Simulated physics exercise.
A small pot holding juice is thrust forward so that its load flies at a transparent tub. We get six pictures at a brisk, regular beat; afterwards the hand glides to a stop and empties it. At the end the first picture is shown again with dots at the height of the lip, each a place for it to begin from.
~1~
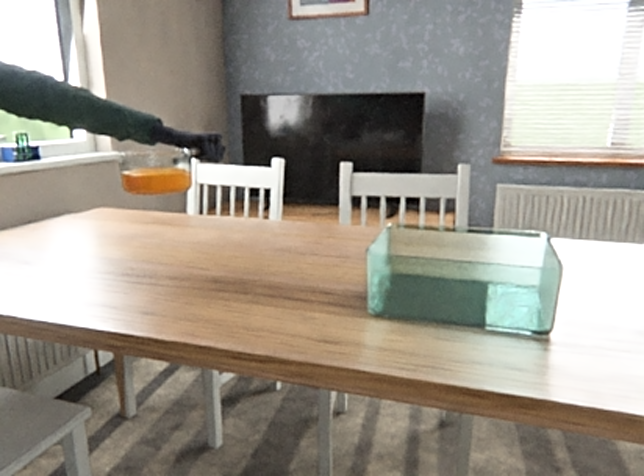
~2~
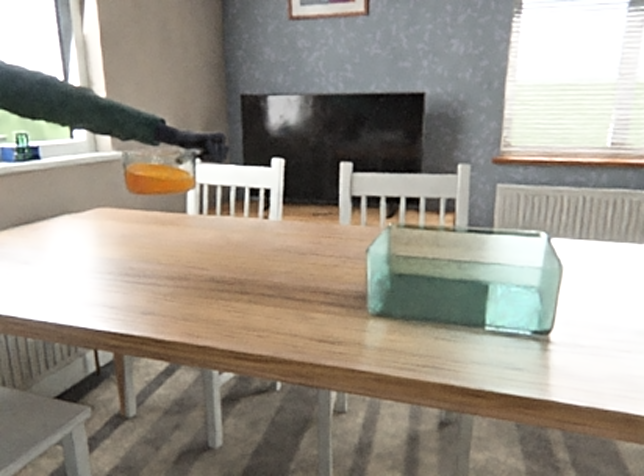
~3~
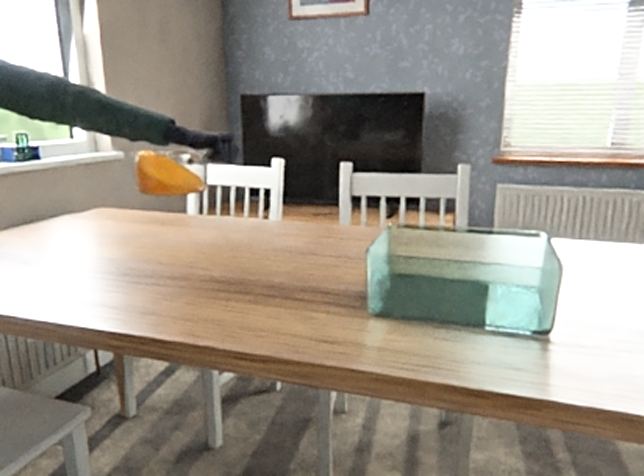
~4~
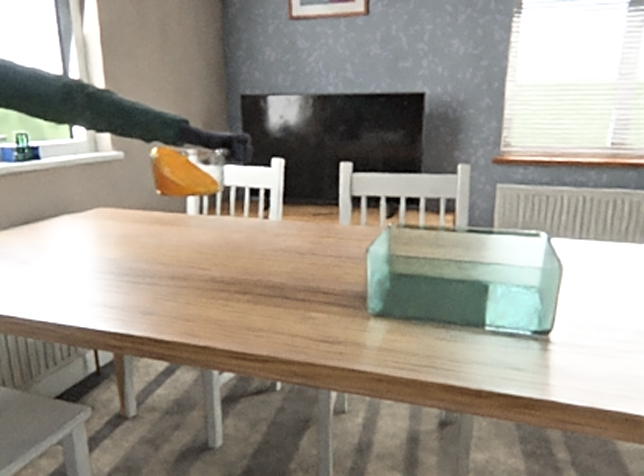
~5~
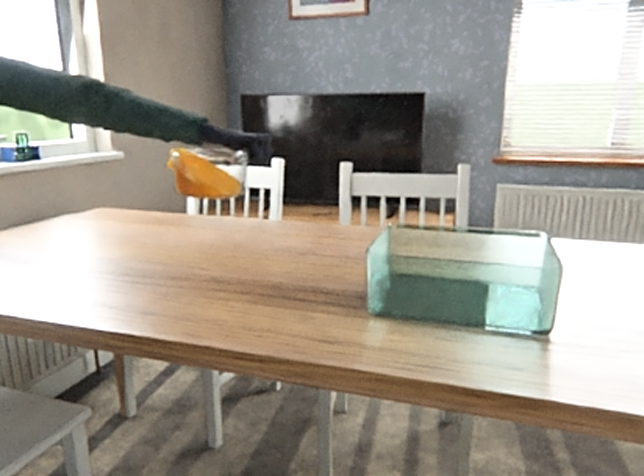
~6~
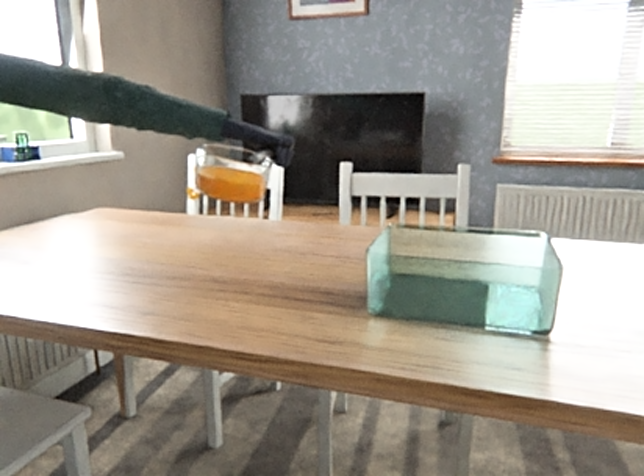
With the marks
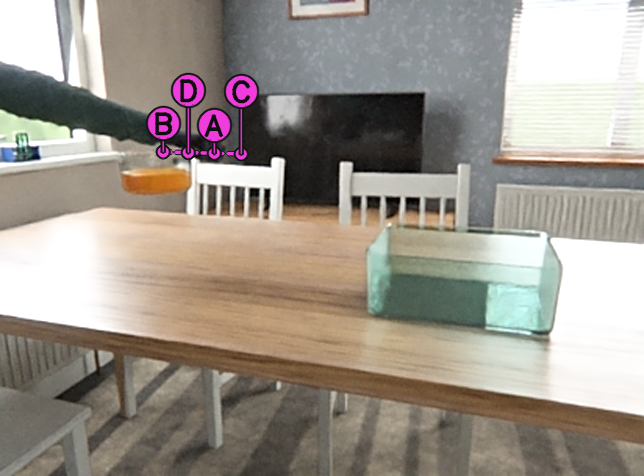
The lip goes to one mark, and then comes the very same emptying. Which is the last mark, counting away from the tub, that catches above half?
Use spot A.
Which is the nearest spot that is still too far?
Here it is spot D.
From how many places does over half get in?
Two of them.
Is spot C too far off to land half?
No, not at all.
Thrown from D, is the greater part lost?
Yes.
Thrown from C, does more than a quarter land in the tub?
Yes, it does.
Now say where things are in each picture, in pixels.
Upright, lip at (184, 152); tub from (368, 312) to (553, 334); nothing has left yet, in the first frame.
Upright, lip at (188, 152); nothing has left yet, in the second frame.
Upright, lip at (200, 152); nothing has left yet, in the third frame.
Upright, lip at (218, 153); juice is over the rim, down to (156, 153), in the fourth frame.
Tipped about 4°, lip at (242, 156); juice is over the rim, down to (175, 166), in the fifth frame.
Tipped about 14°, lip at (268, 163); juice is over the rim, down to (194, 198), in the sixth frame.
In magenta, A at (214, 153); B at (163, 151); C at (241, 153); D at (188, 152).
With A, about 63 % lands in the tub, 32 % falls short and 5 % goes beside or beyond.
With B, about 9 % lands in the tub, 89 % falls short.
With C, about 81 % lands in the tub, 15 % falls short and 3 % goes beside or beyond.
With D, about 34 % lands in the tub, 63 % falls short and 3 % goes beside or beyond.
